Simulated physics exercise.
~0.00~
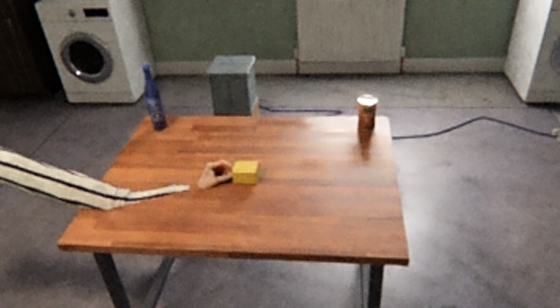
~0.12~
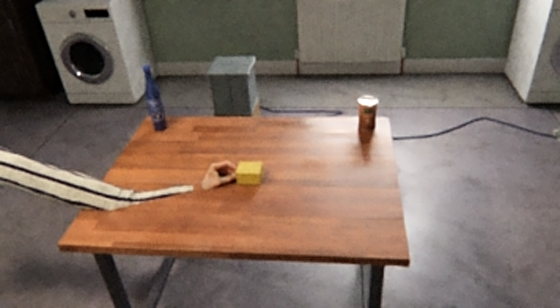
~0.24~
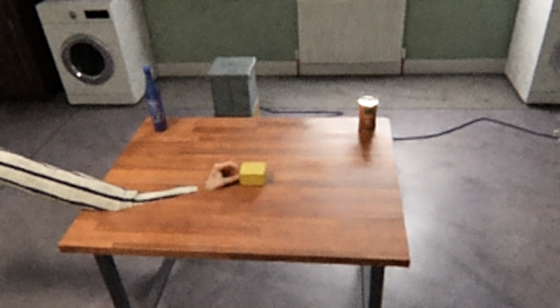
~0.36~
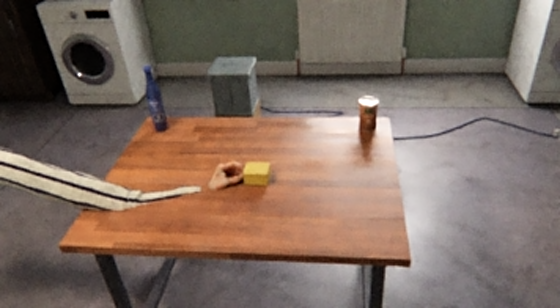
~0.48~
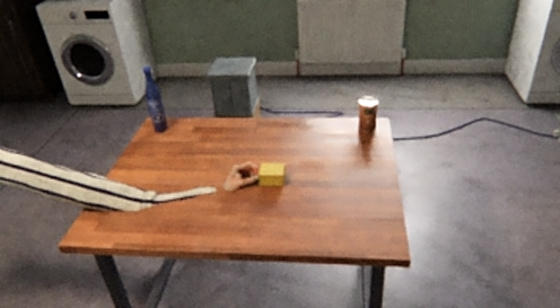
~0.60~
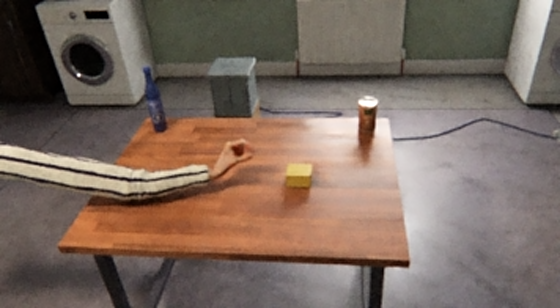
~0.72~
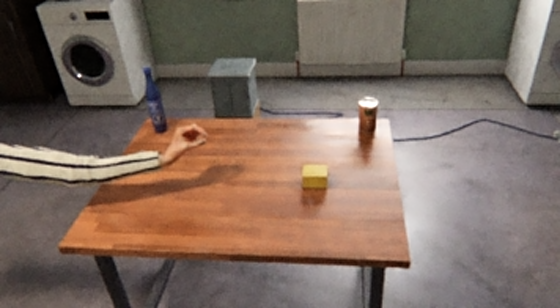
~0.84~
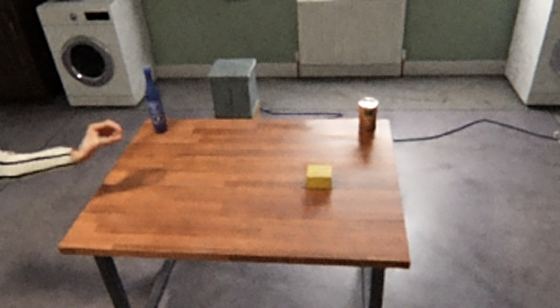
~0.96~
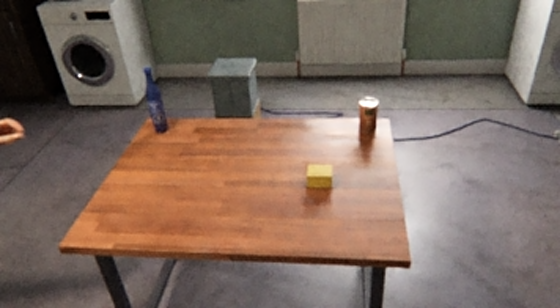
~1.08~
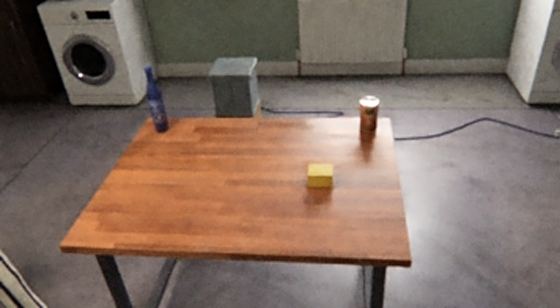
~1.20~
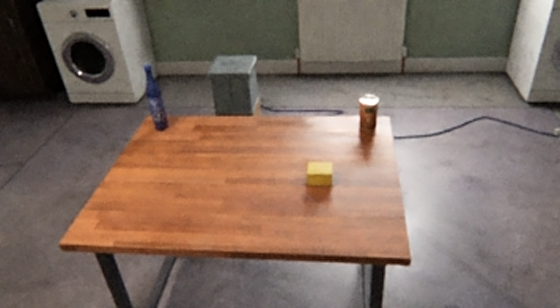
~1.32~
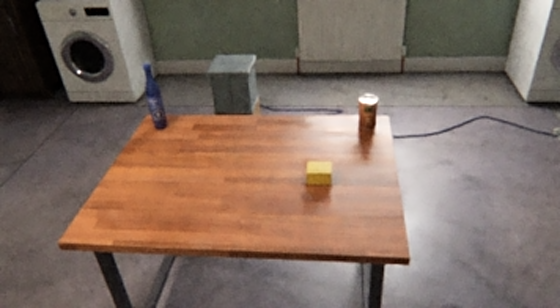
Yellow block pushed rightward across a wooden table by a hand, sliding a little farther after release and stopping on the tabletop.
